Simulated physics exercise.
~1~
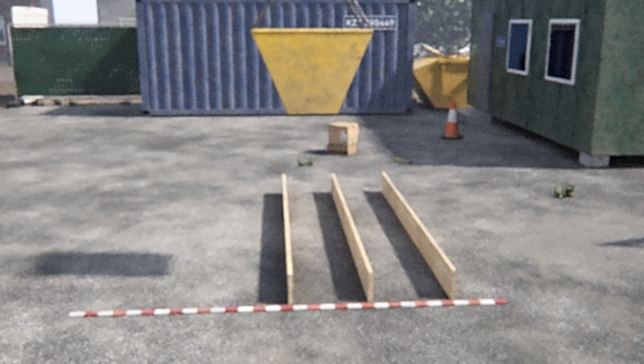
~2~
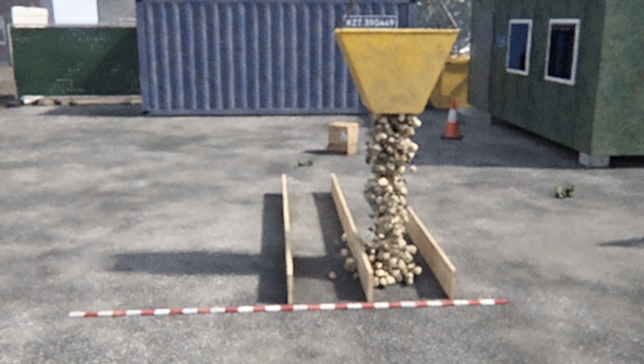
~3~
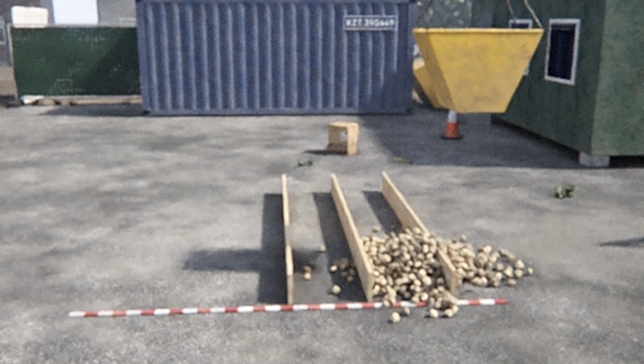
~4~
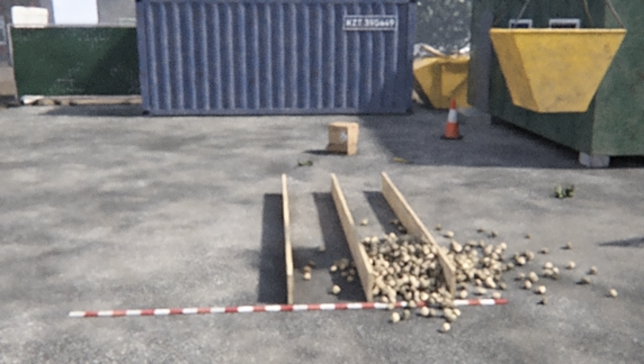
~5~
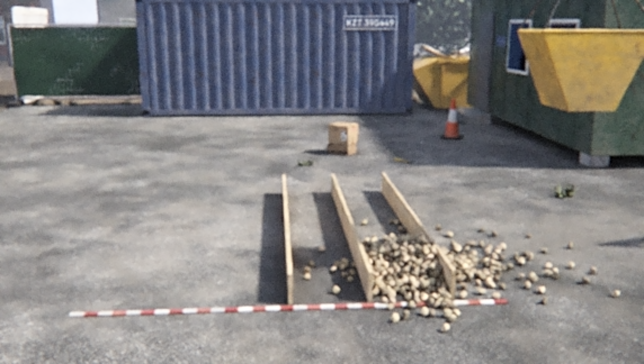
A yellow skip moves right, dropping stones mostly between the right planks, some scattering beyond.
